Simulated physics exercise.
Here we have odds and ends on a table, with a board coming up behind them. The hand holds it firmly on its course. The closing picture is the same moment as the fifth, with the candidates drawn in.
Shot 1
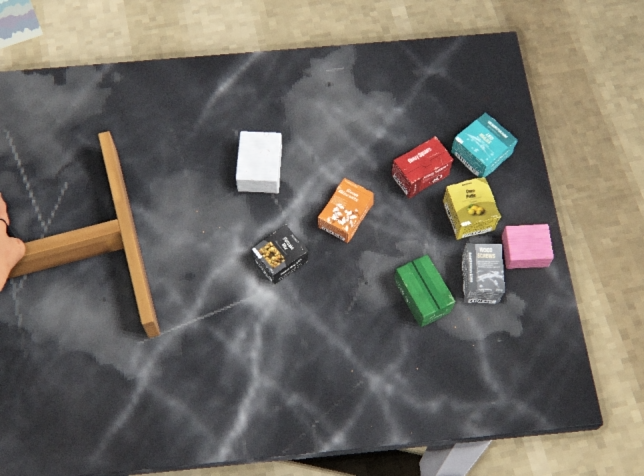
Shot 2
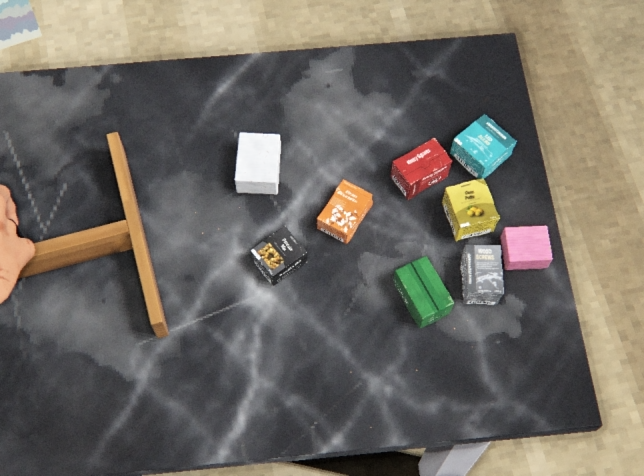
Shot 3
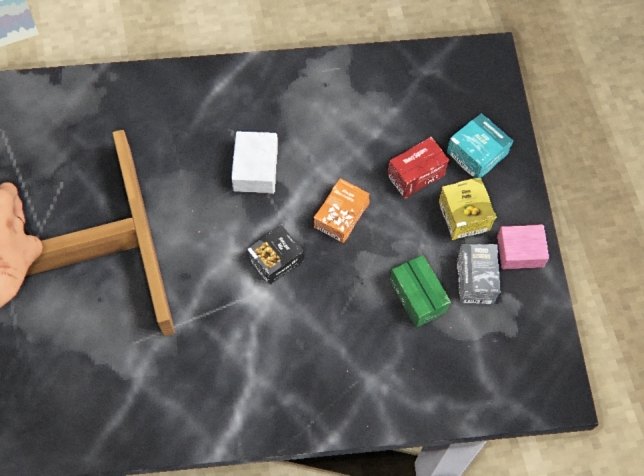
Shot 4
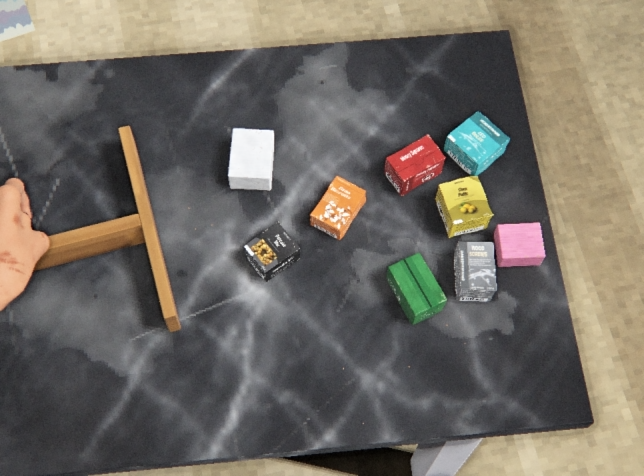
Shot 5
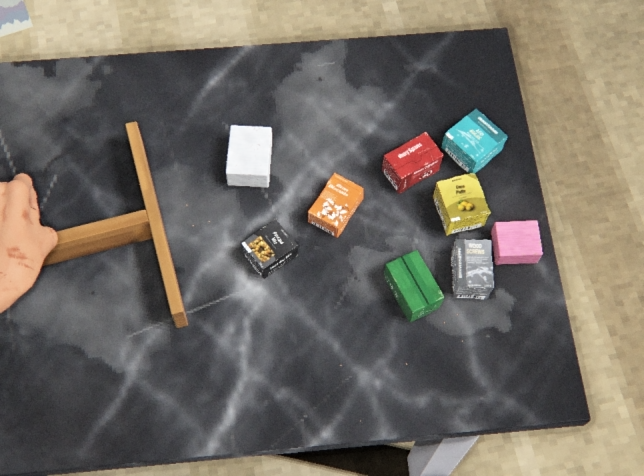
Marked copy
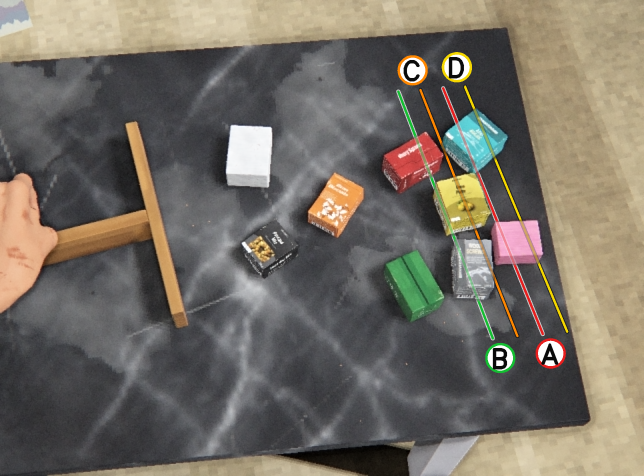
A wooden T-shaped board, gripped by a hand at the left edge, slides slowly and steadily rightward across a dark marbled table seen from above, with pale flooring around it. White, orange and black boxes sit near the middle, while red, turquoise, yellow, pink, grey and green ones cluster at right. The boxes stay put on the tabletop as the view drifts very slightly.
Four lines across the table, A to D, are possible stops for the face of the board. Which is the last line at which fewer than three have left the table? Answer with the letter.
It should halt at C.
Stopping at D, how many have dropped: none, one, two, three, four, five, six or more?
In all, six or more.
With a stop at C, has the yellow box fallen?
No.
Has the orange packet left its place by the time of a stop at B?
Yes.
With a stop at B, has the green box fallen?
No.
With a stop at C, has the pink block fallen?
Yes.
On the marked copy, A at (490, 204); B at (443, 208); C at (466, 206); D at (513, 202).
With C. Early on, board (267, 204); white block (276, 151); black packet (306, 247).
Further on, board (380, 195); red packet (433, 160); green box (430, 284).
At the end, board (467, 188); turquoise box over the edge; pink block over the edge; two fallen.
As for the rest, A drops four; B is within the limit but short; D drops six.
